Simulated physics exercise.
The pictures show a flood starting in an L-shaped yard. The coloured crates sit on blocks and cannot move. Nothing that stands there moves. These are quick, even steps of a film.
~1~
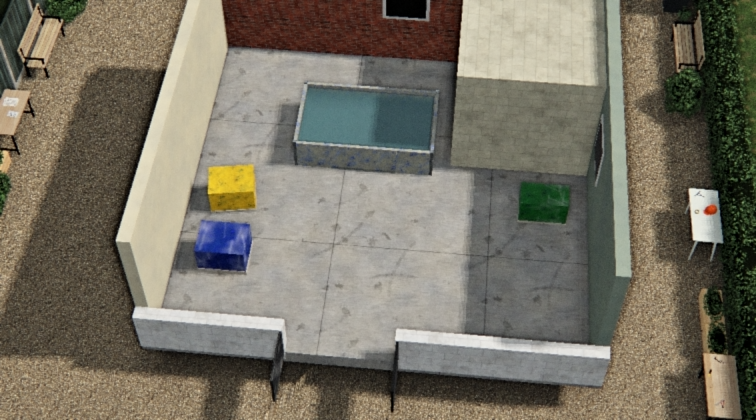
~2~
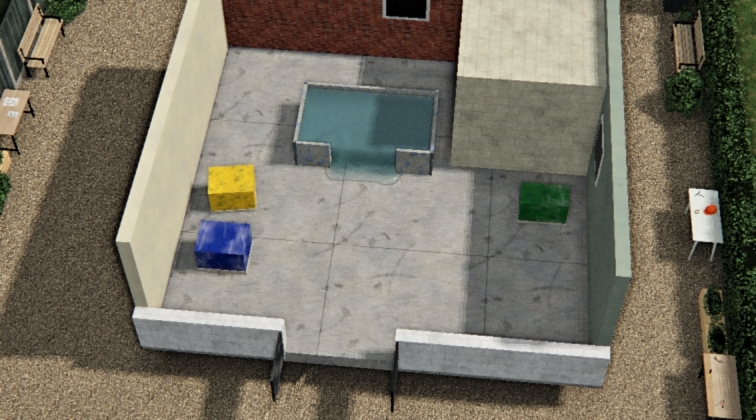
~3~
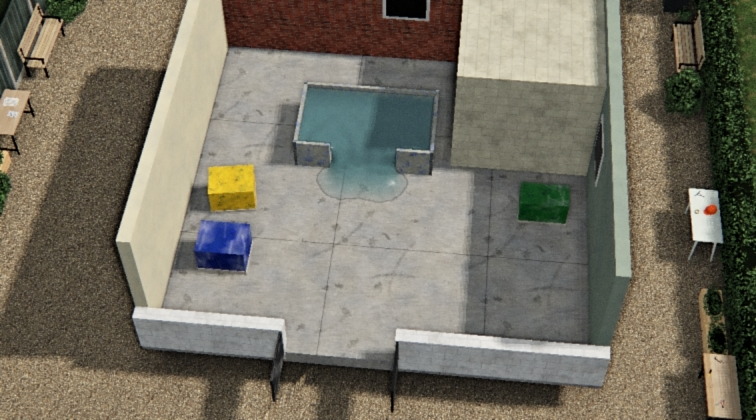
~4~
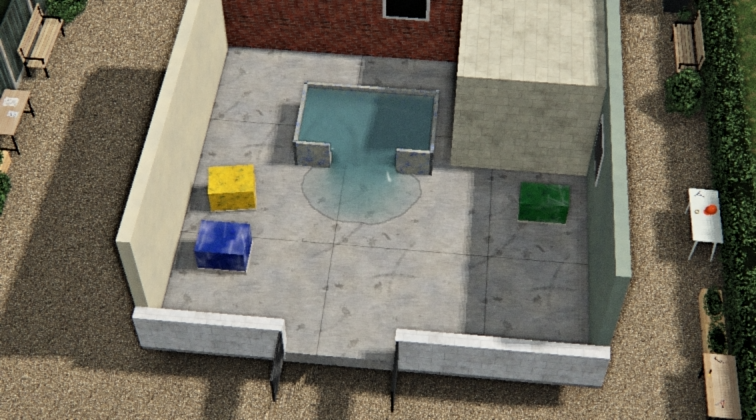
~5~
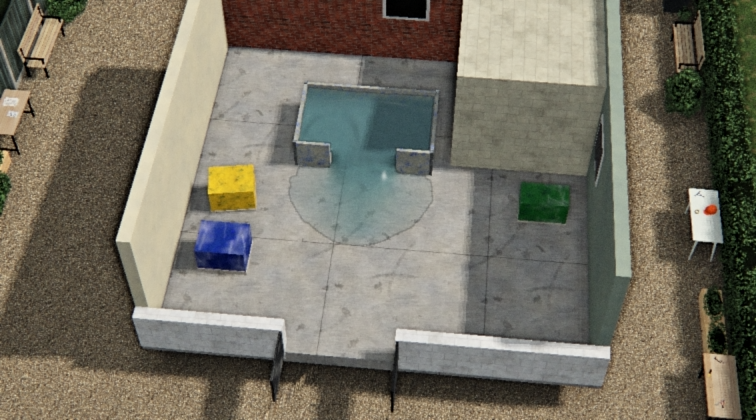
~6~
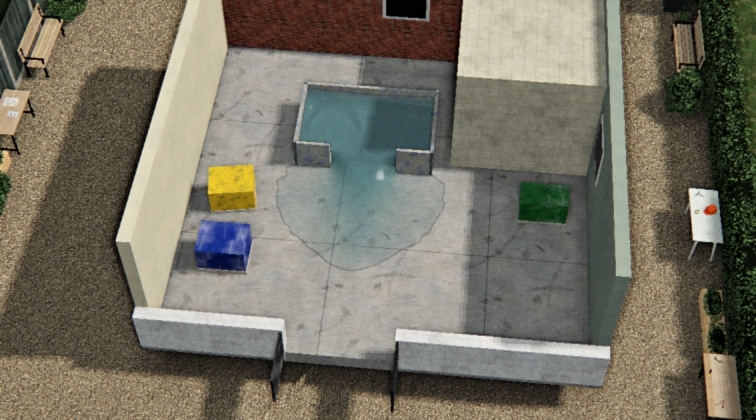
Water sat still in a raised tank in a walled yard, then poured out through a gap in its front and spread across the paving in a widening, rounded pool between the coloured blocks.
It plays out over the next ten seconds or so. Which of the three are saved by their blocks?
One by one: The green crate is soaked; the yellow crate is soaked; the blue crate is soaked.
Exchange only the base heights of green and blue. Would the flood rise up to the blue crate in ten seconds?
Then: Blue ends up wet.
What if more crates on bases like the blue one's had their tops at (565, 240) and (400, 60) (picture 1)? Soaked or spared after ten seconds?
In turn: Gets wet, is spared.
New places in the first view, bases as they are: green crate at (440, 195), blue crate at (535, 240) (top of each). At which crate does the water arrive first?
First comes the green one.
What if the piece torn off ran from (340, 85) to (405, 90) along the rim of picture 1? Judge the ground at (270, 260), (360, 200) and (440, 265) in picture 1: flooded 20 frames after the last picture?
In that order: Free of water, not flooded, flooded.
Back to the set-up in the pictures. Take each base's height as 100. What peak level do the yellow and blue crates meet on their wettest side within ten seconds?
In turn 190 and 140 per cent.
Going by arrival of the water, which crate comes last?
The green crate.
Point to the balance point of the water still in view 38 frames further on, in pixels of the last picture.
At about (369, 229).
A moment on, water covers 30 % of the floor; the green crate not reached, the yellow crate water round its plinth, the blue crate water round its plinth.
Next, water covers 40 % of the floor; the green crate not reached, the yellow crate water round its plinth, the blue crate water round its plinth.
Then, water covers 50 % of the floor; the green crate water round its plinth, the yellow crate water round its plinth, the blue crate water round its plinth.
Later, water covers 65 % of the floor; the green crate water round its plinth, the yellow crate water round its plinth, the blue crate water round its plinth.
In the end, water covers 90 % of the floor; the green crate was topped, the yellow crate was topped, the blue crate was topped.
